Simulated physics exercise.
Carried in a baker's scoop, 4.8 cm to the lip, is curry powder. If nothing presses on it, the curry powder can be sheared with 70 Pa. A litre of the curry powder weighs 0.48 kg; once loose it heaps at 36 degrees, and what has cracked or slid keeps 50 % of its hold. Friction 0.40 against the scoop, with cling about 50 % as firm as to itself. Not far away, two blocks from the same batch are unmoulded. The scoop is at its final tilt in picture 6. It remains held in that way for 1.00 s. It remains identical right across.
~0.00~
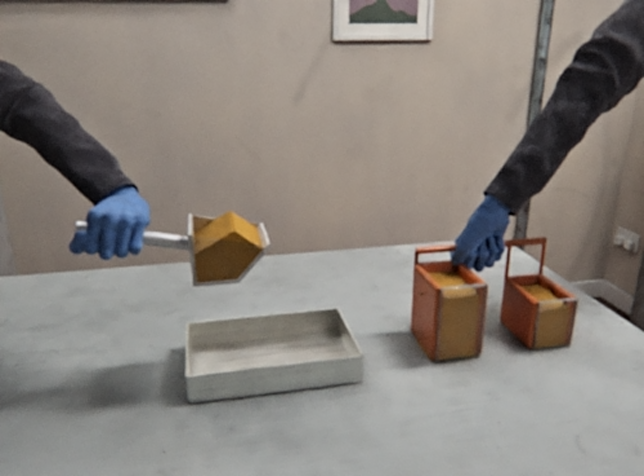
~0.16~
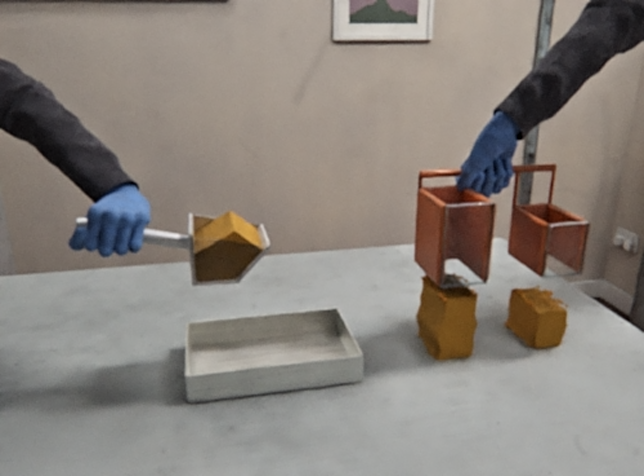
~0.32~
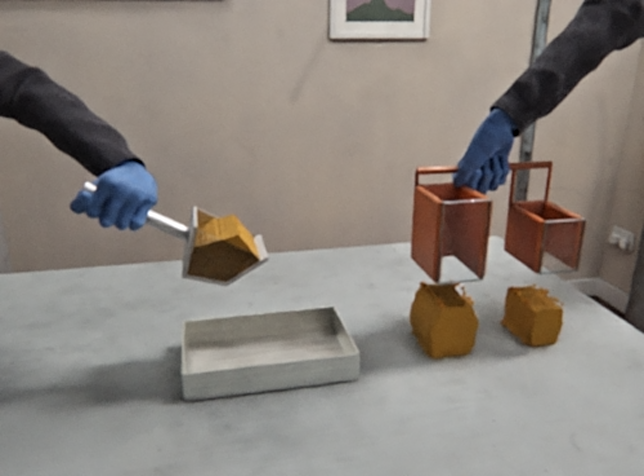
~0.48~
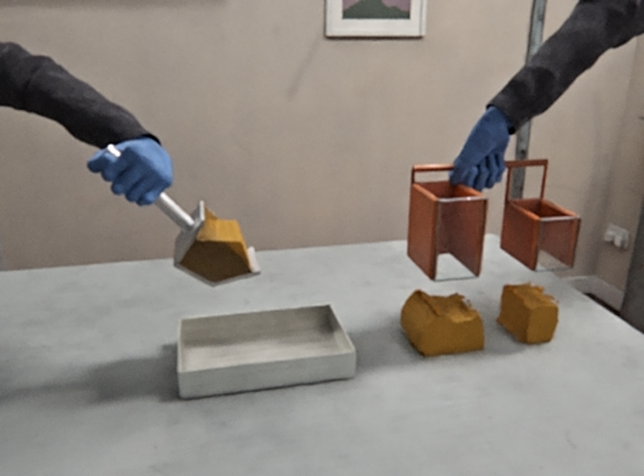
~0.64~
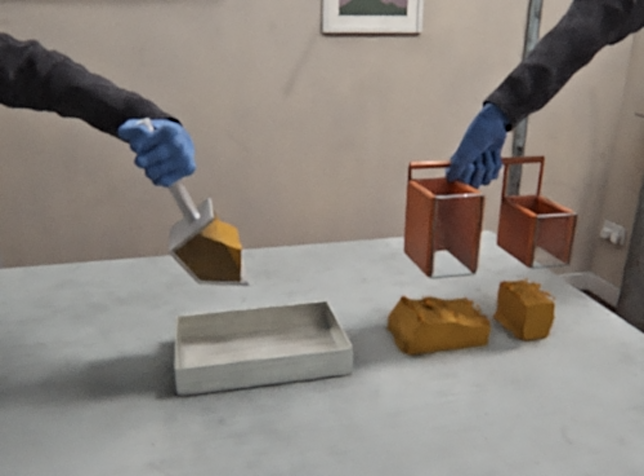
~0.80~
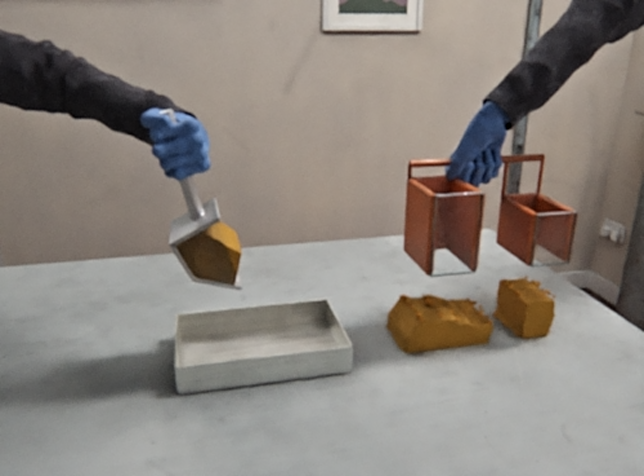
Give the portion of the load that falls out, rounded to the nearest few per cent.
The portion of the load that falls out is close to 0 %.
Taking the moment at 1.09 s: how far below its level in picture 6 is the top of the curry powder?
Around 0.0 cm.
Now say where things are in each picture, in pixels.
In the first frame, lip at (267, 245), tilt 0 degrees; top of the curry powder at (232, 232); blocks stand 11 cm, 7.0 cm (left to right).
In the second frame, lip at (267, 246), tilt 1 degrees; top of the curry powder at (232, 232); blocks stand 11 cm, 7.0 cm (left to right).
In the third frame, lip at (266, 257), tilt 17 degrees; top of the curry powder at (240, 236); blocks stand 9.2 cm, 7.0 cm (left to right).
In the fourth frame, lip at (259, 271), tilt 36 degrees; top of the curry powder at (201, 240); blocks stand 7.3 cm, 7.0 cm (left to right).
In the fifth frame, lip at (247, 282), tilt 55 degrees; top of the curry powder at (202, 235); blocks stand 5.5 cm, 7.0 cm (left to right).
In the sixth frame, lip at (241, 287), tilt 65 degrees; top of the curry powder at (204, 233); blocks stand 5.5 cm, 7.0 cm (left to right).
After 0.93 s, the scoop is at 65 degrees and 0 % has left it.
After 1.09 s, the scoop is at 65 degrees and 0 % has left it.
After 1.25 s, the scoop is at 65 degrees and 0 % has left it.
After 1.40 s, the scoop is at 65 degrees and 0 % has left it.
After 1.50 s, at the end, the scoop is at 65 degrees and 0 % has left it.
